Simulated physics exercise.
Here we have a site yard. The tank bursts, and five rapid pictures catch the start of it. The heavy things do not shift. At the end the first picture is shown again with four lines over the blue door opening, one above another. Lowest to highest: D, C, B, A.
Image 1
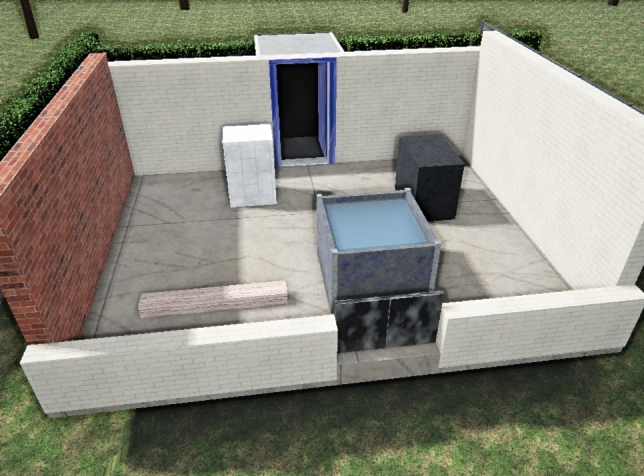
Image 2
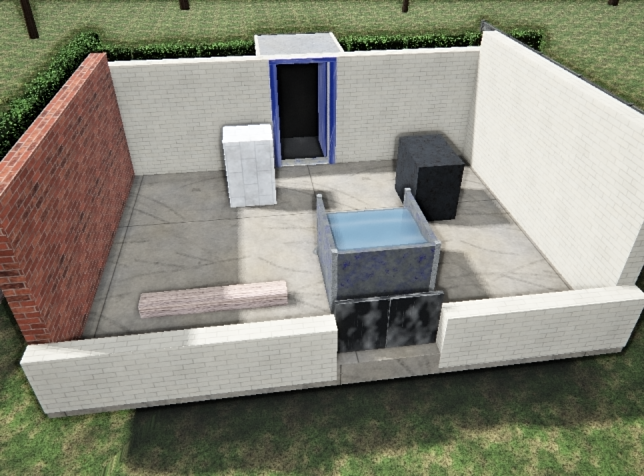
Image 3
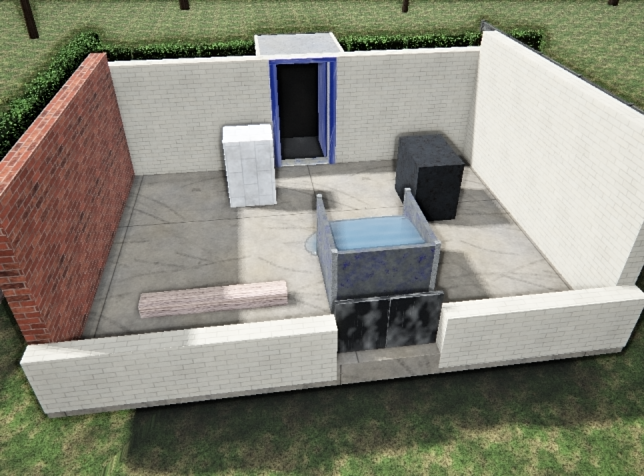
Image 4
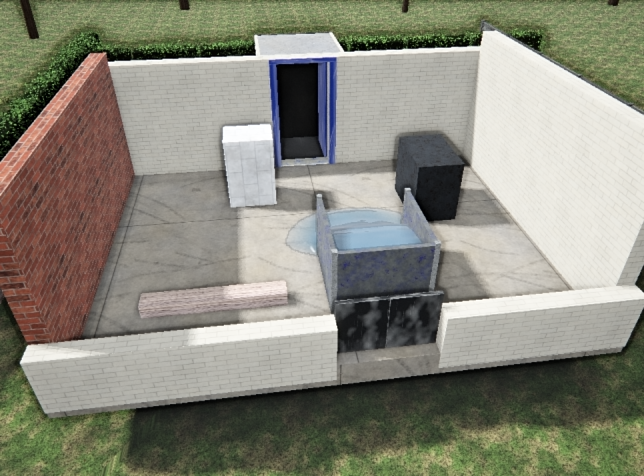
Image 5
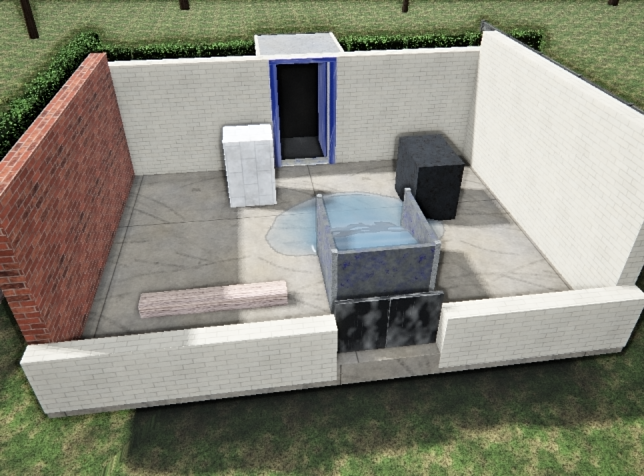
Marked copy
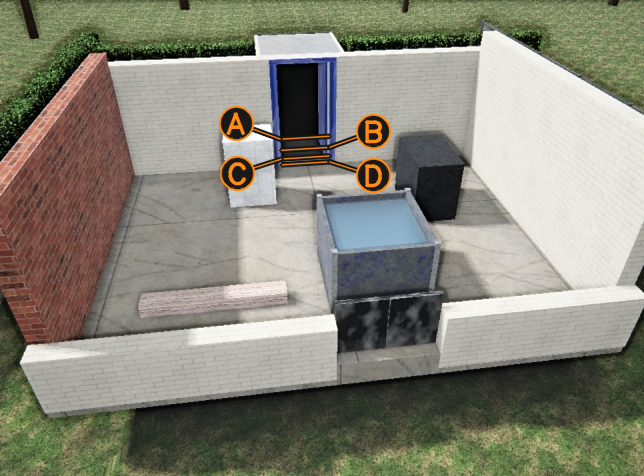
A walled yard holds a tank whose back side opens, and water spreads across the ground.
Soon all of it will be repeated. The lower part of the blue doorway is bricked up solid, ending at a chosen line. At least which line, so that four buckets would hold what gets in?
B.
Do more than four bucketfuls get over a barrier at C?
Yes.
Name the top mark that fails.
The answer is C.
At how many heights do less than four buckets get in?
Two.
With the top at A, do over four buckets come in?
No.
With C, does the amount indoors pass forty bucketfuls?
No, less.
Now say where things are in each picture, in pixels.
Water in the tank at rest, its middle at (374, 224); foot of the blue doorway at (305, 165); shut gate at (388, 306).
Water covers 1 % of the ground, its front hidden from here.
Water covers 3 % of the ground, its front hidden from here.
Water covers 7 % of the ground, its front hidden from here.
Water covers 12 % of the ground and shows as far out as (360, 193).
On the marked copy, A at (305, 137); B at (305, 148); C at (305, 157); D at (305, 163); from the bottom up D, C, B, A.
Choosing A, nothing gets over.
Choosing B, a splash gets over, under a bucket.
Choosing C, about 14 bucketfuls get in.
Choosing D, dozens of bucketfuls pour in.
